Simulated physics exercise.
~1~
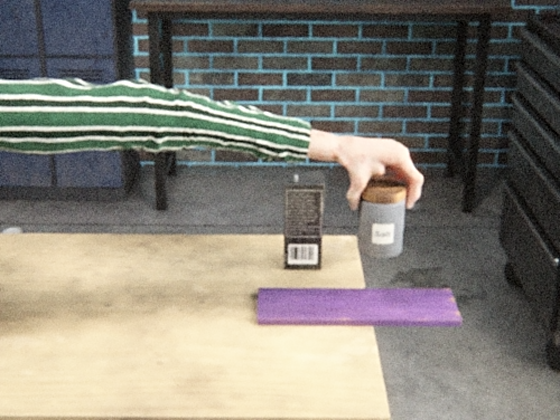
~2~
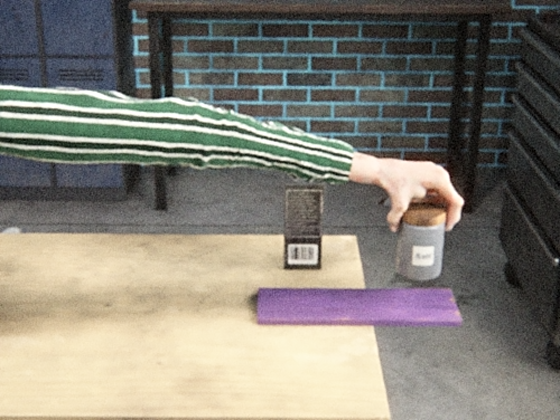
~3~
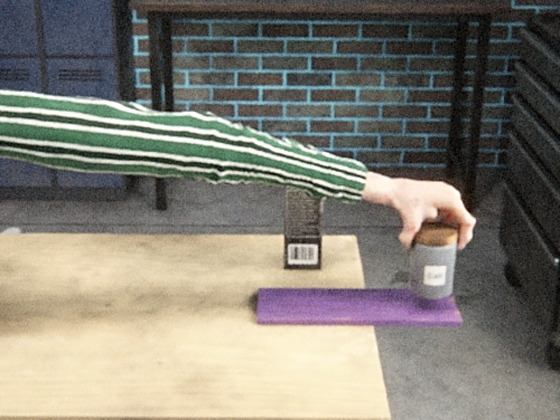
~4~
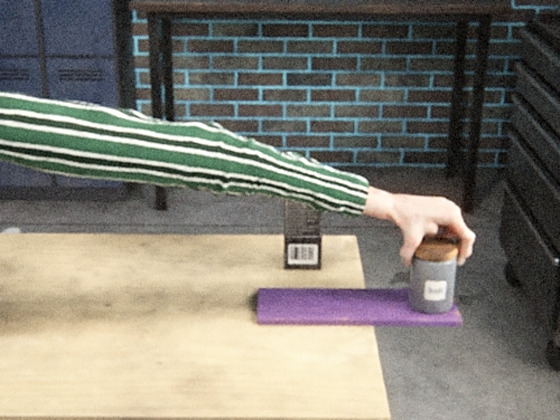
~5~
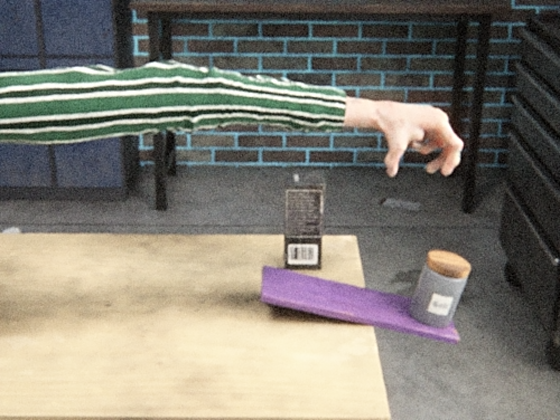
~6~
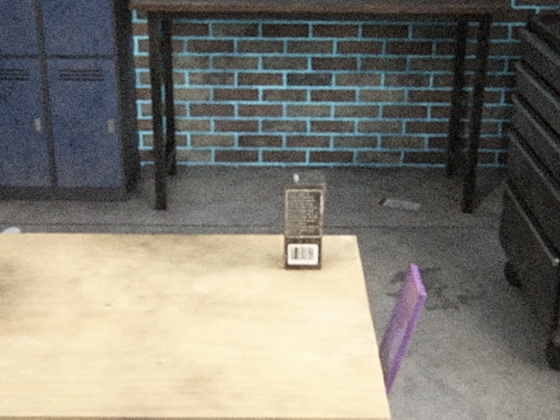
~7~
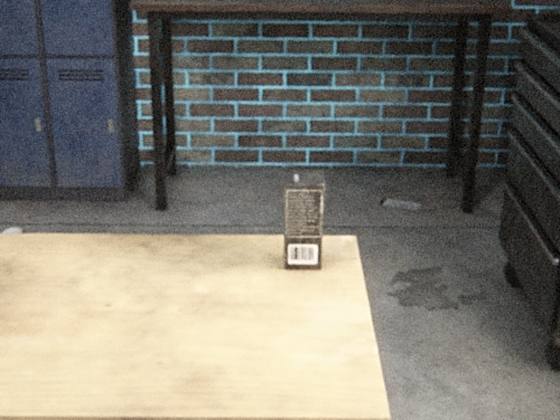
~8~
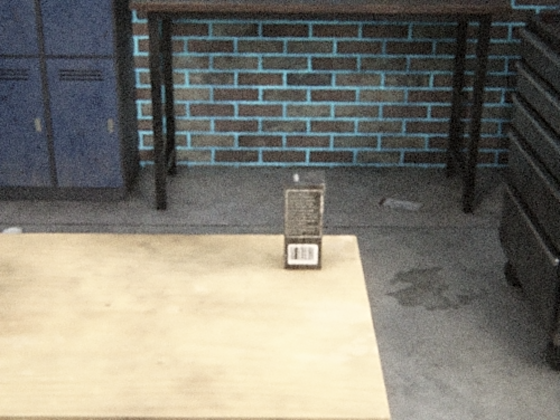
An arm in a green and white striped sleeve reaches in from the left over a pale wooden table, seen from slightly above, with a brick wall, lockers and a dark table behind. It holds a grey jar with a brown lid near a black carton and a purple plank jutting past the table's right edge. The hand moves the jar right and lowers it onto the plank's overhanging end. Once it lets go and draws back, the plank tips and the jar leans. Both drop off the edge out of sight, leaving the carton standing unmoved.
